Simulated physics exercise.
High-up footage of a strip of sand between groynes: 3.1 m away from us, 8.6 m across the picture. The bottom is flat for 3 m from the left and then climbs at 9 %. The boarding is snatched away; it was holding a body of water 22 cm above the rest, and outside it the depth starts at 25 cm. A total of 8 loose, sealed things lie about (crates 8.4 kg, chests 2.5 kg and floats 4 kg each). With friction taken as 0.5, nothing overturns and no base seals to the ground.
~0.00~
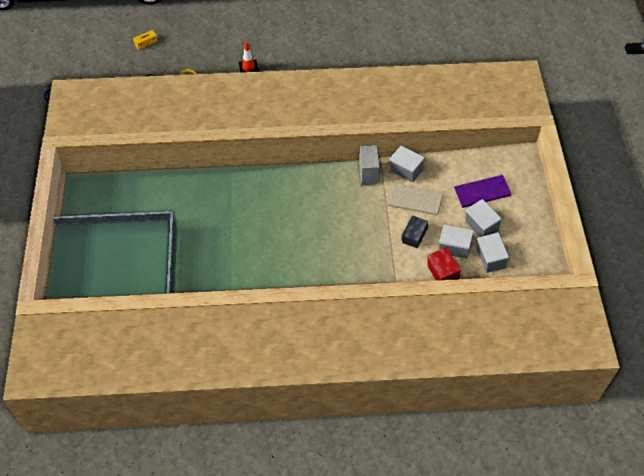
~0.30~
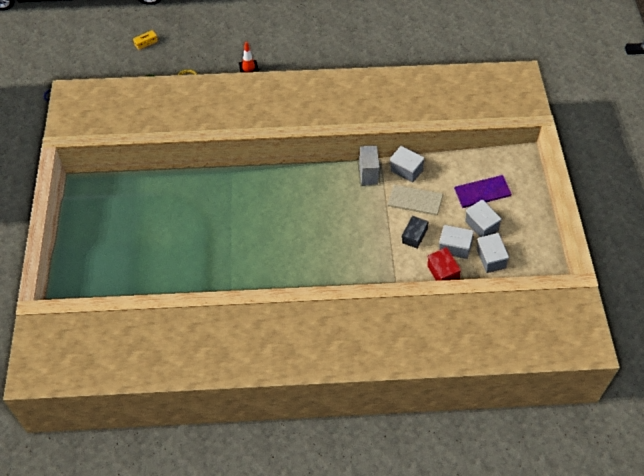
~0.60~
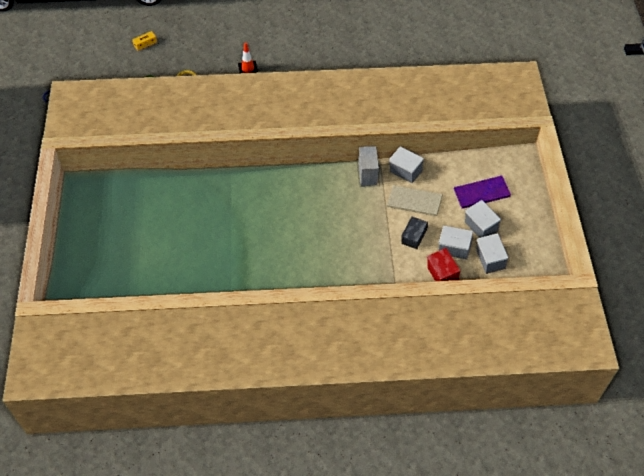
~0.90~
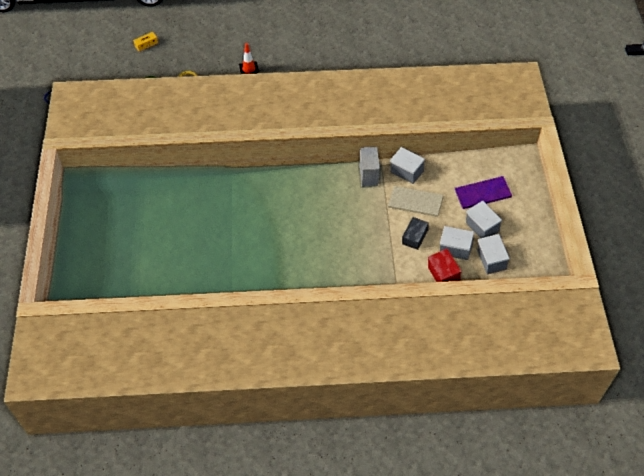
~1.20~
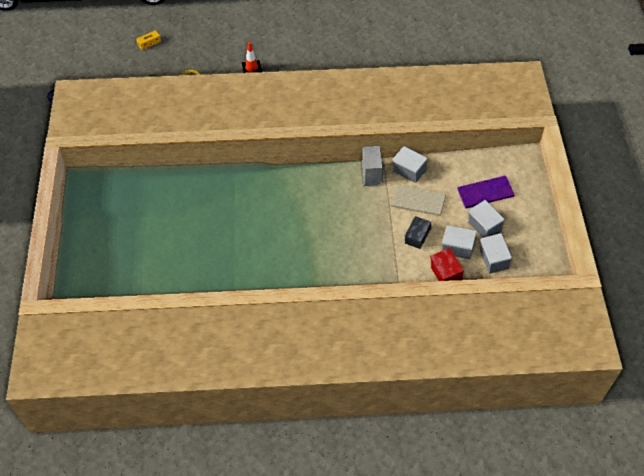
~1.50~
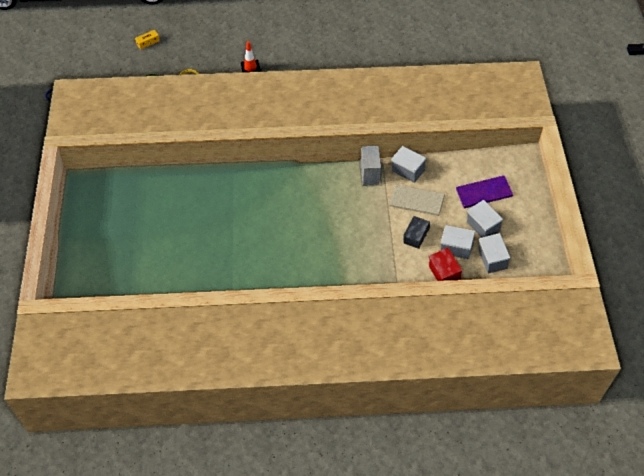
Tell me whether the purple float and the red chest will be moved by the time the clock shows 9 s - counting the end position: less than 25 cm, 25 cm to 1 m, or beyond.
Final check - purple float basically unmoved, red chest pushed far off.
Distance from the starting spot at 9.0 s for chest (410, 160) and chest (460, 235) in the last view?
Net displacement, in order: 100 cm; 200 cm.
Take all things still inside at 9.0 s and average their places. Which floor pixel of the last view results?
I'd say about (386, 235) in the last view.
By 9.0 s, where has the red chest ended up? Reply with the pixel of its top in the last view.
I'd expect it somewhere around (321, 264).
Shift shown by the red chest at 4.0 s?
I'd put it at around 20 cm.
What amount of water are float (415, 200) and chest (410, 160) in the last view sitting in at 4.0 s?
Close to 5 and 5 centimetres.
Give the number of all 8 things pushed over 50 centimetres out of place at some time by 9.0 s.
The answer here is 6.
After 2.1 s the purple float is near (485, 191), 0.0 m from its start, aground; the red chest is near (447, 263), 0.0 m from its start, aground; 0 afloat.
After 4.0 s the purple float is near (485, 191), 0.0 m from its start, aground; the red chest is near (460, 260), 0.2 m from its start, afloat; 4 afloat.
After 6.3 s the purple float is near (485, 191), 0.0 m from its start, aground; the red chest is near (450, 256), 0.1 m from its start, afloat; 5 afloat.
After 9.0 s the purple float is near (485, 191), 0.0 m from its start, aground; the red chest is near (321, 264), 2.1 m from its start, afloat; 5 afloat.
